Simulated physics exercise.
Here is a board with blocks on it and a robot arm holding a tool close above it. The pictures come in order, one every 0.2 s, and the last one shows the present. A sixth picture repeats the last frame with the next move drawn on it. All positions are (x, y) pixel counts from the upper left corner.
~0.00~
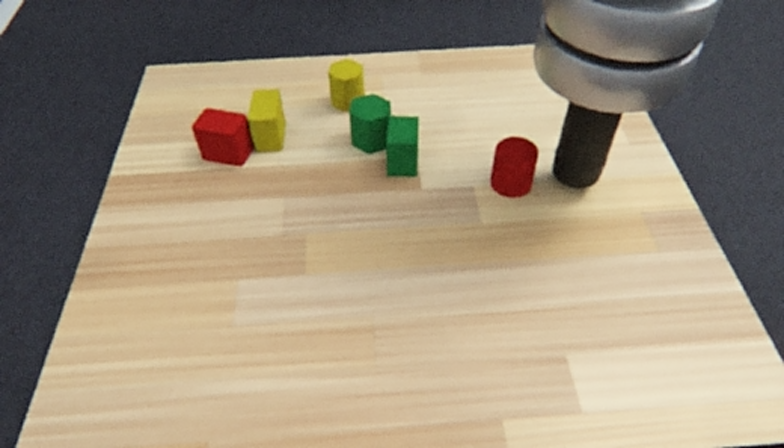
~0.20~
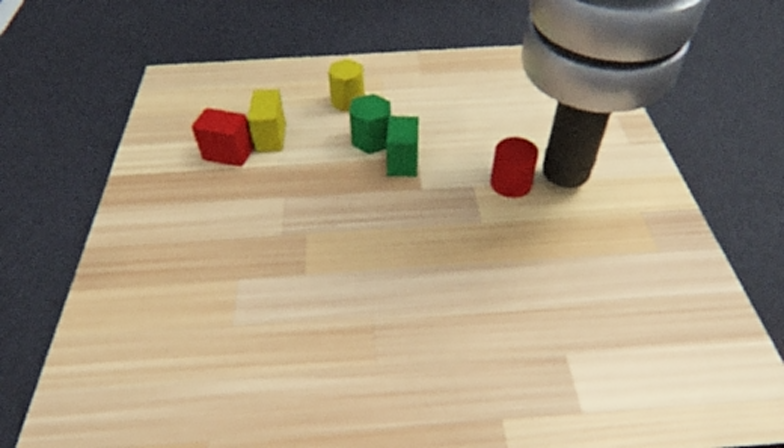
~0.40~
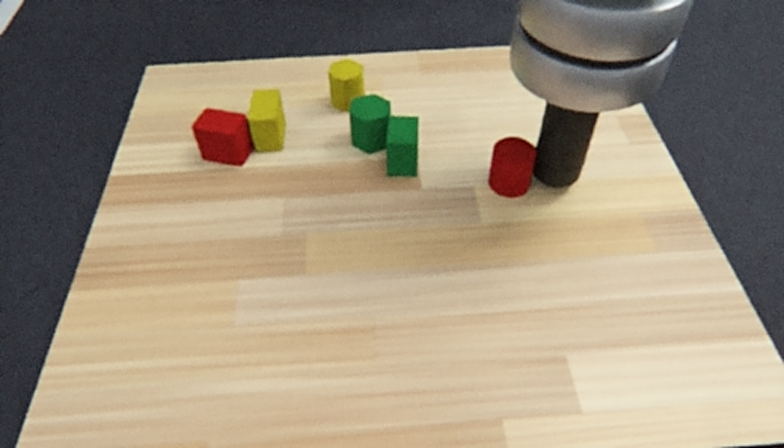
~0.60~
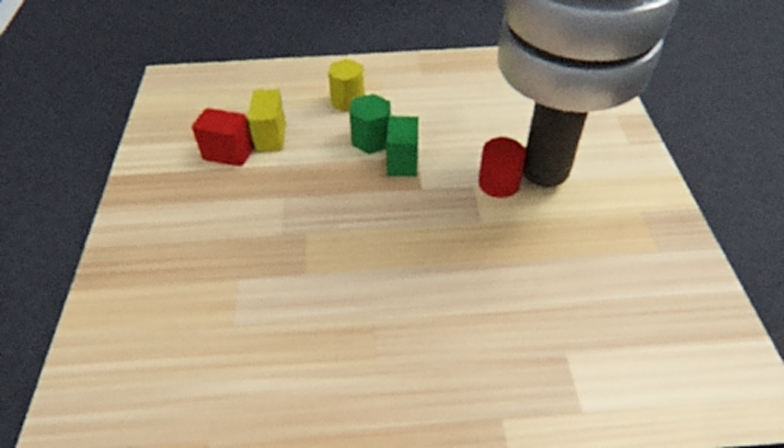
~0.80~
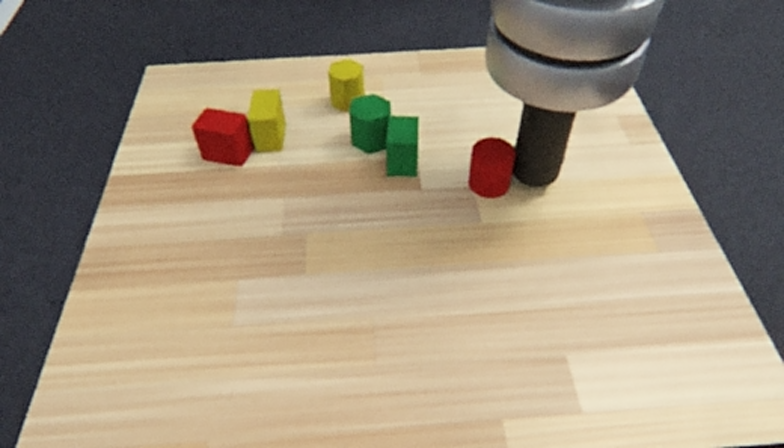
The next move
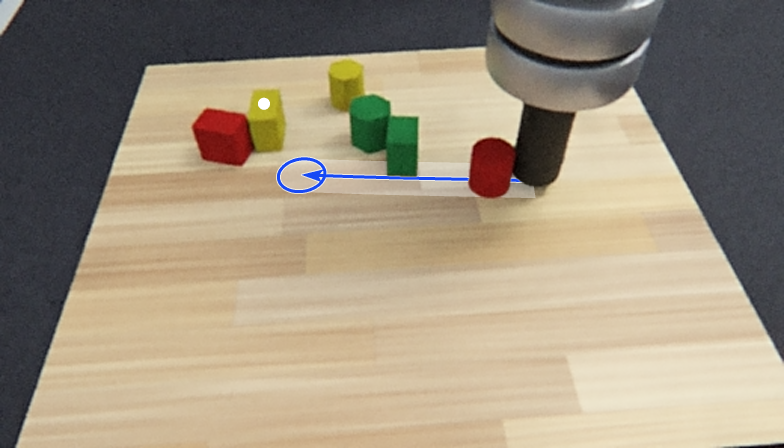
On a light wooden board, a robot arm's dark tool moves left and pushes a red cylinder slightly left, other blocks still.
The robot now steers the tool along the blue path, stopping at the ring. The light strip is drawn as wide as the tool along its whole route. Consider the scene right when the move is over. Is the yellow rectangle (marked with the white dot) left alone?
I expect so.
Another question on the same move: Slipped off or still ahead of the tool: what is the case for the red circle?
At that point it is off to one side or behind.
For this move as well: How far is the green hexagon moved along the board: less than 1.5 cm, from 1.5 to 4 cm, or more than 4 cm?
It is going to finish 1.5 to 4 cm from where it is now.
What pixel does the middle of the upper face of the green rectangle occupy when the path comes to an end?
So, by the moment the path ends, you'll find the top centre of the green rectangle at (360, 117).
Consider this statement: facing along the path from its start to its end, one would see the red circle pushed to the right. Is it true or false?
That statement is not accurate.
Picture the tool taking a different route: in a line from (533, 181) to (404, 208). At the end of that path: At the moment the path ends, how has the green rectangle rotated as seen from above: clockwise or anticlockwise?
Clockwise, looking down.
Drawn move, from (533, 181) directly to (302, 175); the dot is on the yellow rectangle.
What follows on the original path. One third of the way, tool at (455, 169); green rectangle at (396, 129), turned 30° clockwise; red circle at (413, 157).
Two thirds of the way, tool at (377, 168); green hexagon at (360, 97); green rectangle at (367, 119), turned 75° clockwise; red circle at (348, 172).
At the end, tool at (300, 165); yellow rectangle still; green hexagon at (359, 94), turned 20° clockwise; green rectangle at (360, 117), turned 85° clockwise; red circle at (336, 176).
